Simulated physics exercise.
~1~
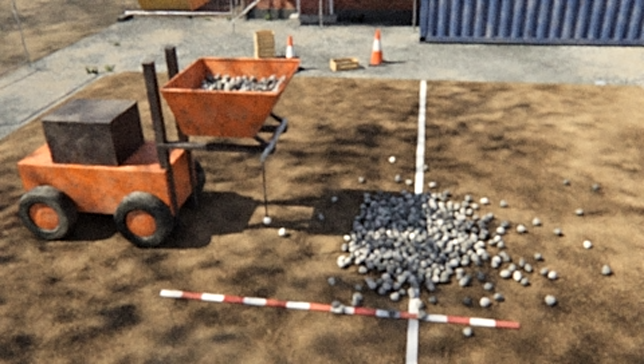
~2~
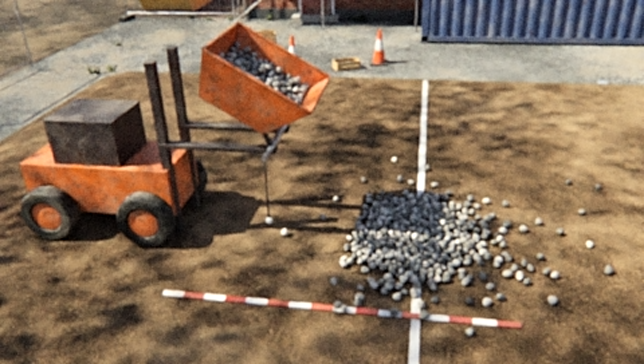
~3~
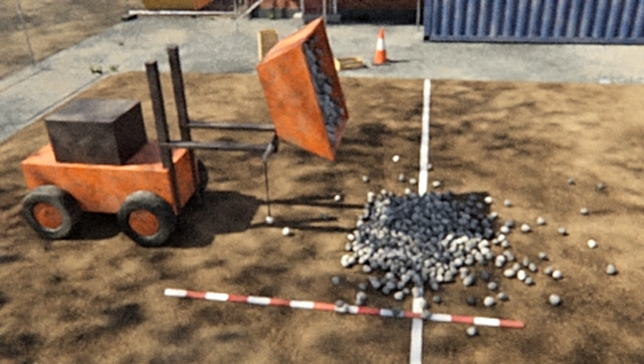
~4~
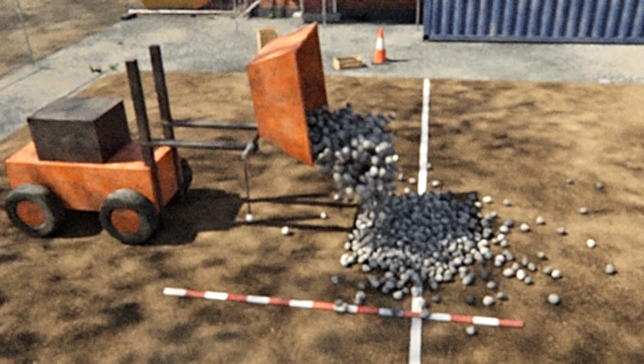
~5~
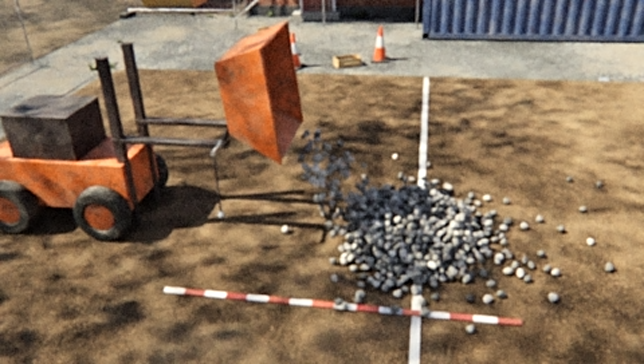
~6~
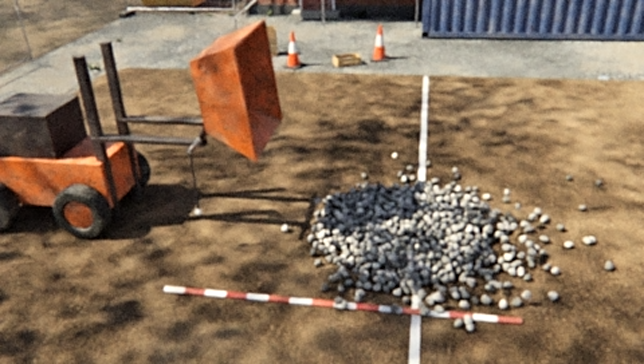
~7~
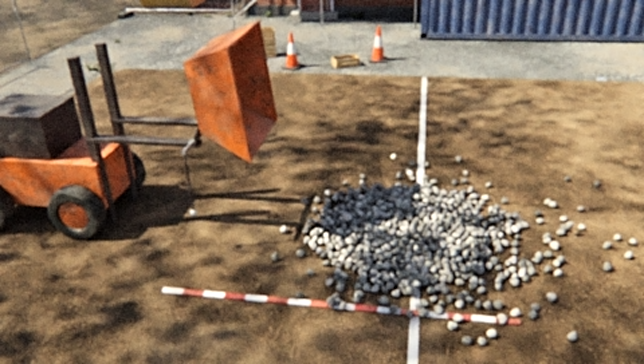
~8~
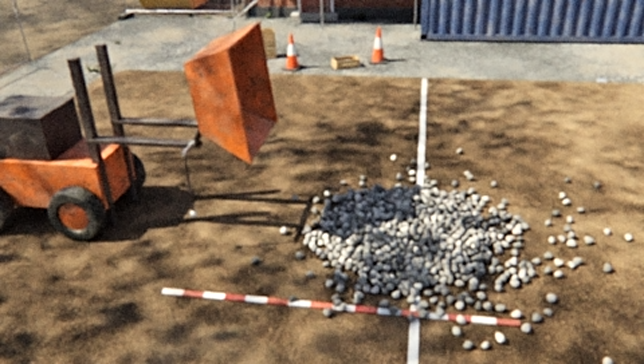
On a sunlit dirt yard, an orange fork truck tips its skip of grey stones over a pile already lying across a white line, then backs left as they pour out; the heap widens, some stones roll right, and the emptied skip stays tilted.
